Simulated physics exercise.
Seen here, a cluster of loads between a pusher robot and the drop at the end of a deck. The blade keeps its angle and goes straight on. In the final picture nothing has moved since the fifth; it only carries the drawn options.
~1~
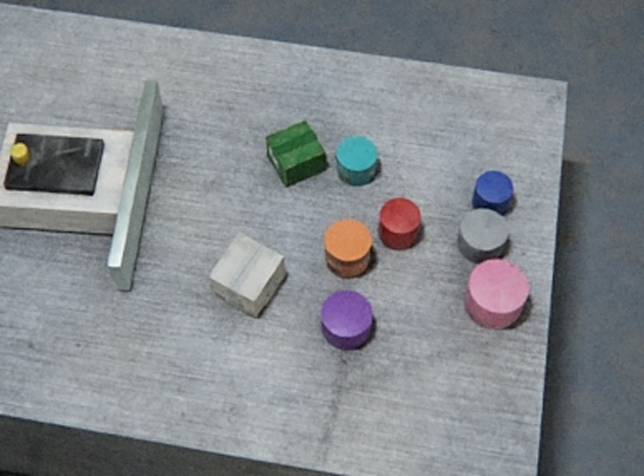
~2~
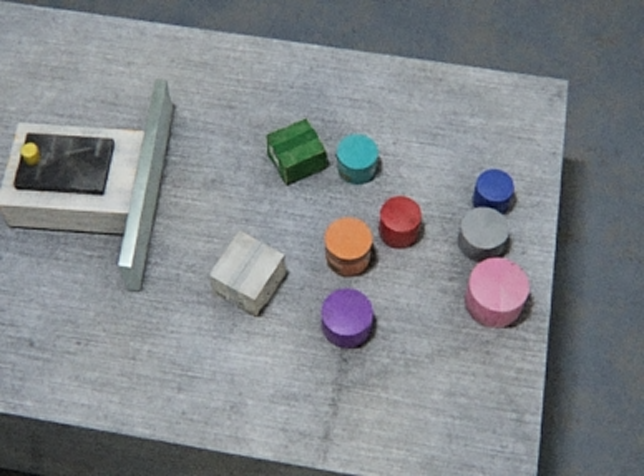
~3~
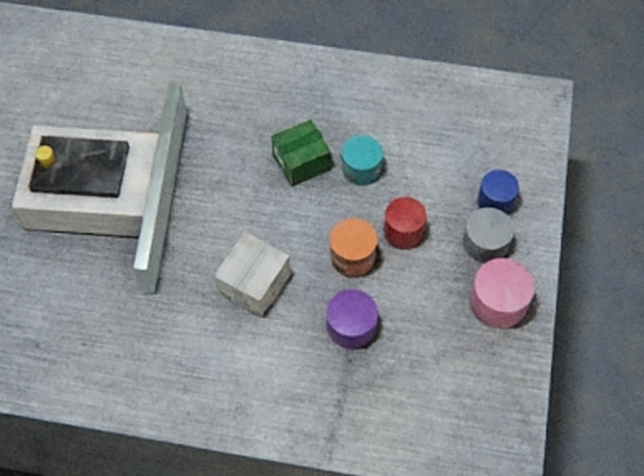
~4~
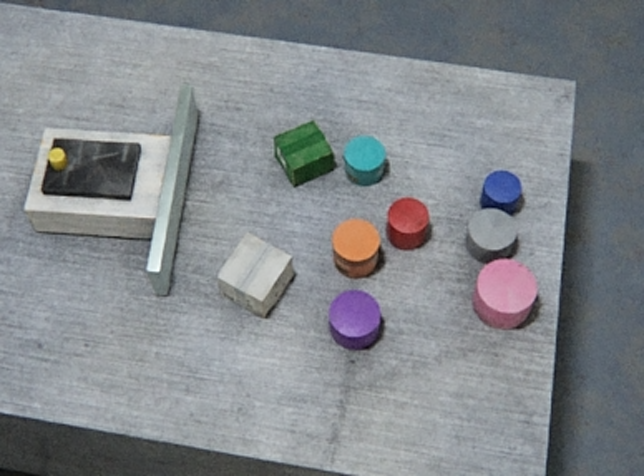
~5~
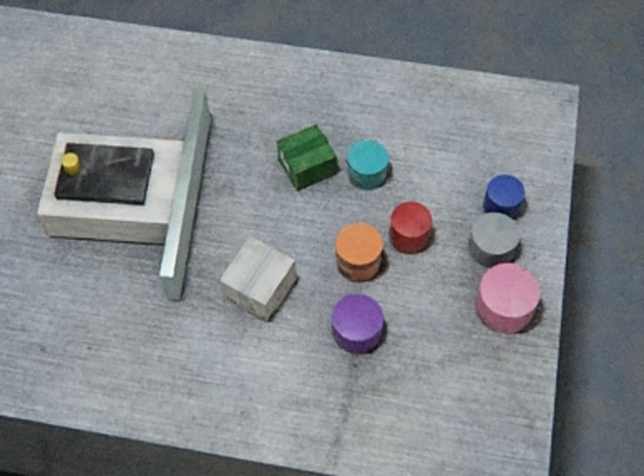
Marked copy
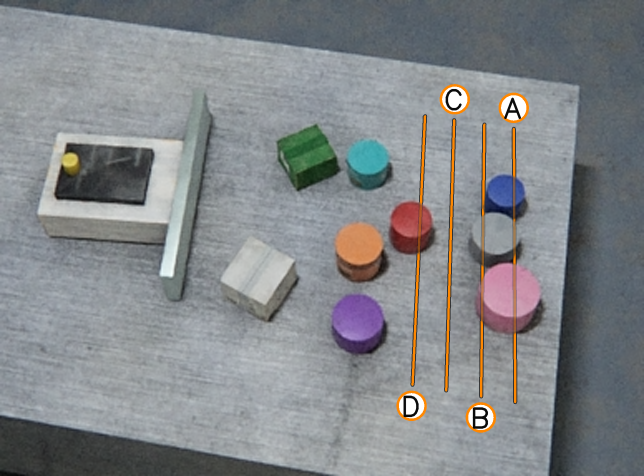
A wooden pusher with a wide, flat blade slid slowly to the right across a grey deck, nearing a cluster of colourful round canisters and two blocks, which it had not touched.
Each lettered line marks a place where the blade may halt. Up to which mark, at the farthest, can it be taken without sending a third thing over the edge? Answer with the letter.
At B, and not beyond.
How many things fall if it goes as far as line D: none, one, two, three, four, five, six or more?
By then, none.
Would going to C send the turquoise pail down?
No.
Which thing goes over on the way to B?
It is the pink canister.
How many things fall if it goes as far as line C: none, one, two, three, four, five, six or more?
By then, none.
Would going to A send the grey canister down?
By then, yes.
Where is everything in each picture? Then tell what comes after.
The first picture shows orange pail (348, 249); pink canister (496, 294); white parcel (248, 276).
The second picture shows robot (72, 163); blue canister (493, 193).
The third picture shows robot (86, 166); grey canister (488, 236).
The fourth picture shows robot (98, 168); purple canister (354, 320).
The fifth picture shows robot (111, 173); orange pail (359, 253); pink canister (507, 299); white parcel (259, 280).
On the marked copy, A at (515, 255); B at (483, 250); C at (451, 245); D at (419, 241).
With B. Early on, robot (216, 189); turquoise pail (376, 166); green parcel (331, 166).
Further on, robot (323, 206); turquoise pail (472, 173); purple canister (403, 354).
At the end, robot (408, 219); pink canister over the edge; blue canister (552, 207); one fallen.
As for the rest, A drops four; C is within the limit but short; D is within the limit but short.
